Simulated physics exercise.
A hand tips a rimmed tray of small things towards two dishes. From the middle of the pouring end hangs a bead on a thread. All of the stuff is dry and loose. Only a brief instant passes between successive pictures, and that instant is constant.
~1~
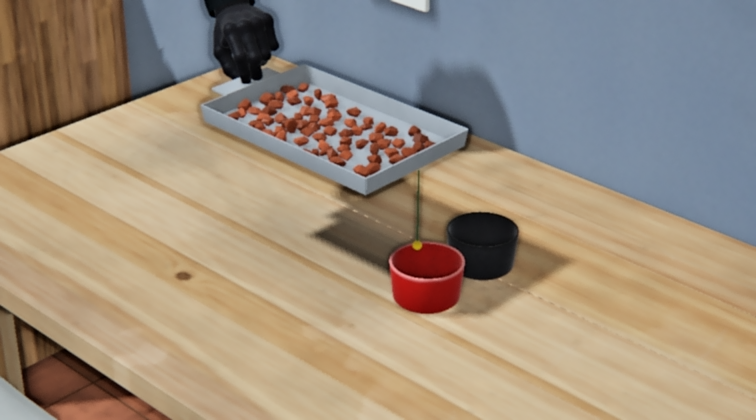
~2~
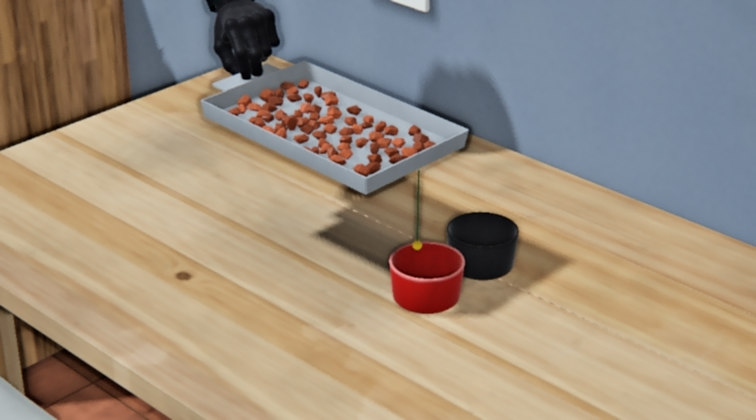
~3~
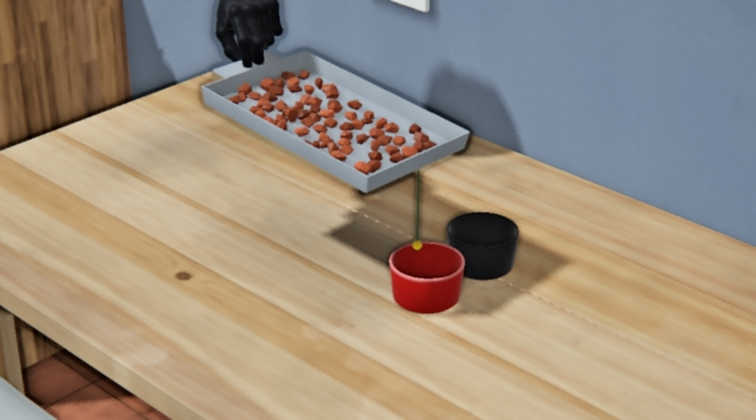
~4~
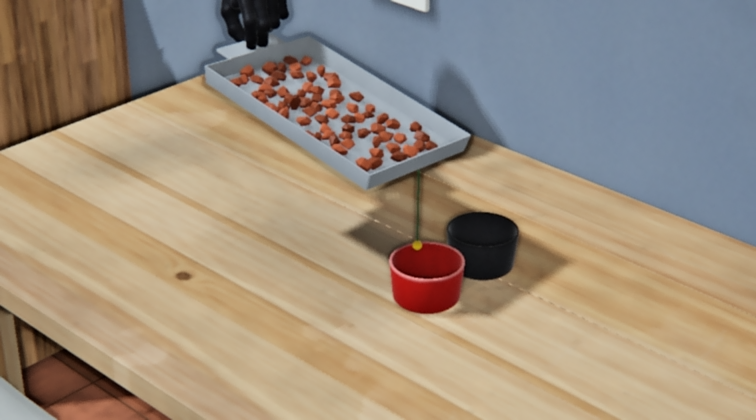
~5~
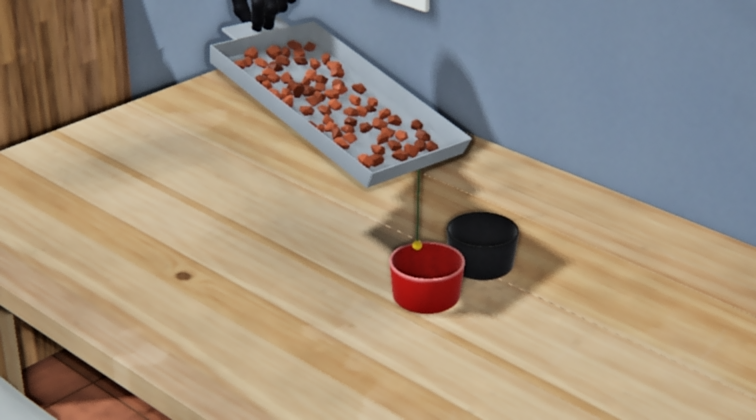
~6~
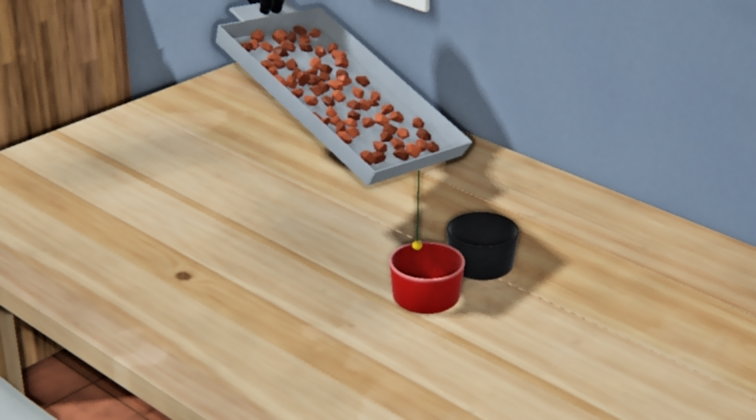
A black-gloved hand raises the back of a grey tray of reddish bits, tilting it.
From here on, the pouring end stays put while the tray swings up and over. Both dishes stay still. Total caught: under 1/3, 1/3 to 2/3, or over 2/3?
So the dishes end up with a third up to two thirds of the load.
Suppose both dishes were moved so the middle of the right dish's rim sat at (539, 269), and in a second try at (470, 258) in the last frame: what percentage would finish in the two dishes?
That makes 0 per cent, followed by 50 per cent.
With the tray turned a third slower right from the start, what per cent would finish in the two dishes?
I'd put it at some 60 per cent.
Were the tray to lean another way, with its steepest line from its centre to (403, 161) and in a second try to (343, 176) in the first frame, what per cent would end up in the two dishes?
First case around 20 per cent, second case 0 per cent.
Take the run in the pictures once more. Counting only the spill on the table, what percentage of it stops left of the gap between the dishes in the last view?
Estimate: About 10 in every hundred.
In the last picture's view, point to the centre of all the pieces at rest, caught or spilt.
Somewhere around (484, 278) in the last picture.
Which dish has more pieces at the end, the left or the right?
Simple - that is the right-placed one.
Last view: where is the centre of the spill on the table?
It's centred close to pixel (516, 308).
Shortly afterwards, tray tipped steeply; all but a few on the tray; only a few in the air.
Next, tray tipped past a quarter turn; near a quarter on the tray; a little in the left dish; near a quarter in the right dish; near a third outside both; a little in the air.
Some moments later, tray tipped past a quarter turn; a little in the left dish; near a third in the right dish; near half outside both.
In the end, tray tipped past a quarter turn; a little in the left dish; near a third in the right dish; near half outside both.
